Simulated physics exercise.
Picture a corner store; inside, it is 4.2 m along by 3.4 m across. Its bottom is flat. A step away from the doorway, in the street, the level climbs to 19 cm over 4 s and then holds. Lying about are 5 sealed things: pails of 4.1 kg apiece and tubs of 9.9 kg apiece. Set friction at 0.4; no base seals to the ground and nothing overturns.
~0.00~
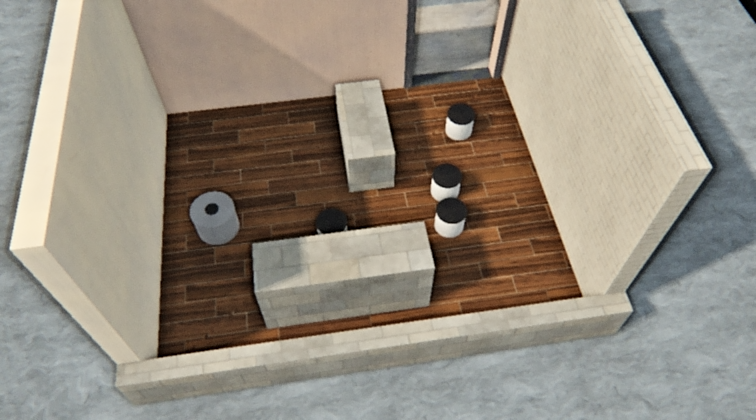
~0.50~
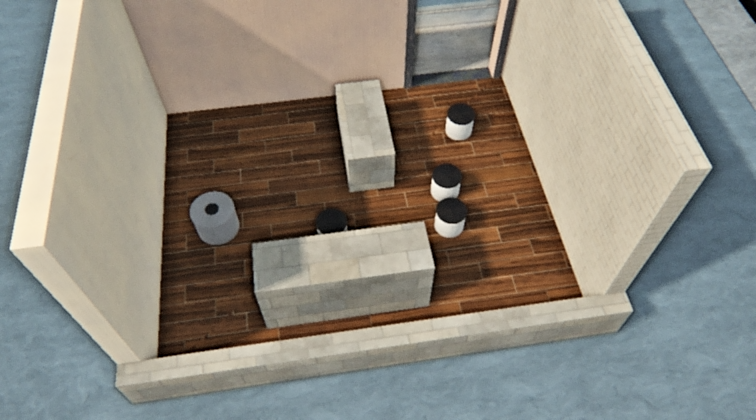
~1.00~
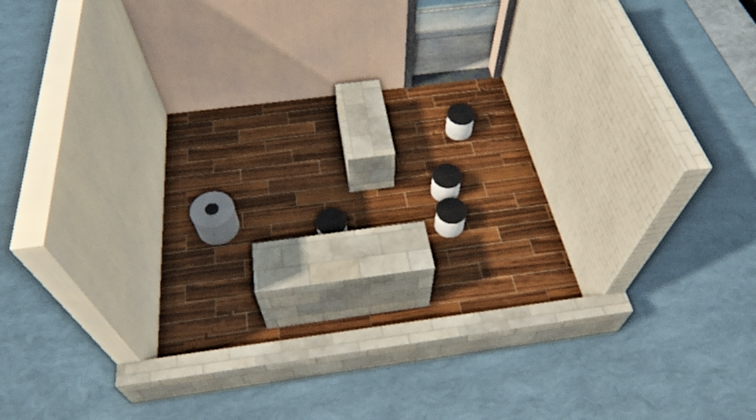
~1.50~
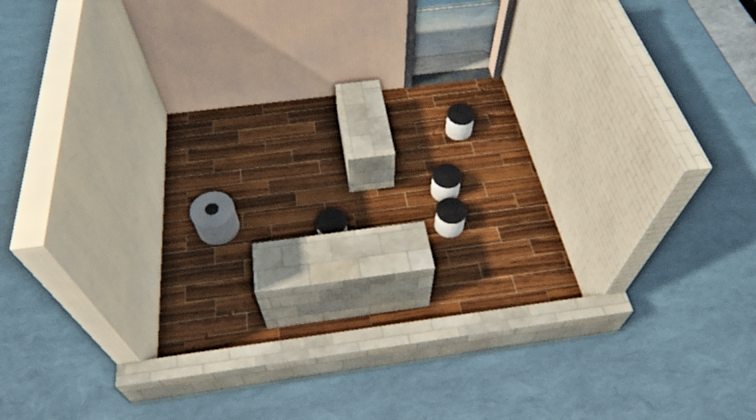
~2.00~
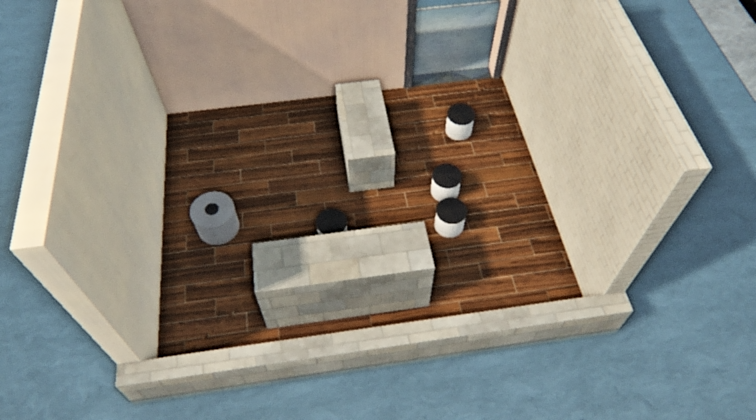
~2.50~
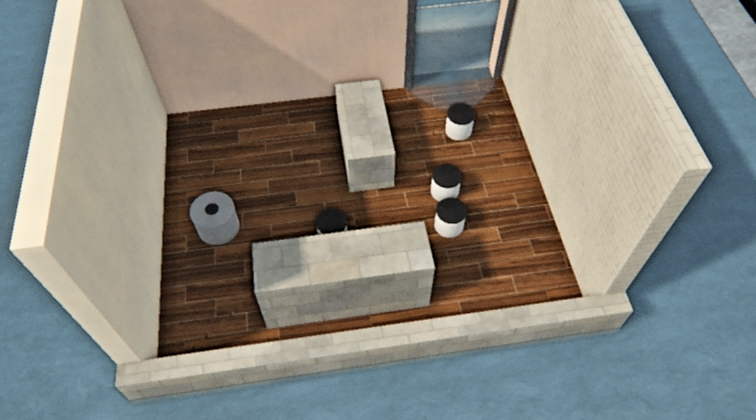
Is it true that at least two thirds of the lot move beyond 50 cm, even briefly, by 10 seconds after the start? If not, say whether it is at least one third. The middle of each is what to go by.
The moved portion will reach two thirds or more.
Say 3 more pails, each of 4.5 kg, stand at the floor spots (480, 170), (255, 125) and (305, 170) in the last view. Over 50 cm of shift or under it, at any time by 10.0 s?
In order: Farther; not as far; not as far.
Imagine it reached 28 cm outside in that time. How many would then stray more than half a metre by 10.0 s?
Then it comes to 5.
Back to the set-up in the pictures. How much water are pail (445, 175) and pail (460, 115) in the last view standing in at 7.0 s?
Close to 10 and 13 centimetres.
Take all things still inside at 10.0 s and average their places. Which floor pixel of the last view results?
Close to pixel (345, 255).
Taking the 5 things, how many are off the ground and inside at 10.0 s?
It comes to 3 of them.
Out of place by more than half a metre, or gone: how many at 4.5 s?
At that time I count 1.
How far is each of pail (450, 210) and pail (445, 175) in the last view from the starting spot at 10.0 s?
80 cm, 140 cm.
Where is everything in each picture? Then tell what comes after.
A pail at (331, 221) rests on the ground; a pail at (447, 175), on the bottom; 0.0 m2 under water; 0 of 5 have shifted, in the first picture.
A pail at (331, 221) rests on the ground; a pail at (447, 175), on the bottom; 0.0 m2 under water; 0 of 5 have shifted, in the second picture.
A pail at (331, 221), on the bottom; a pail at (447, 175) rests on the ground; 0.0 m2 under water; 0 of 5 have shifted, in the third picture.
A pail at (331, 221), on the bottom; a pail at (447, 175) rests on the ground; 0.0 m2 under water; 0 of 5 have shifted, in the fourth picture.
A pail at (331, 221) rests on the ground; a pail at (447, 175) rests on the ground; 0.0 m2 under water; 0 of 5 have shifted, in the fifth picture.
A pail at (331, 221) rests on the ground; a pail at (447, 175) rests on the ground; 0.4 m2 under water; 0 of 5 have shifted, in the sixth picture.
After 3.5 s 0 of 5 are over 50 cm from their spots; 0 afloat.
After 4.5 s 1 of 5 are over 50 cm from their spots; 0 afloat.
After 7.0 s 3 of 5 are over 50 cm from their spots; 3 afloat.
After 10.0 s 4 of 5 are over 50 cm from their spots, and 4 have been at some point; 3 afloat.
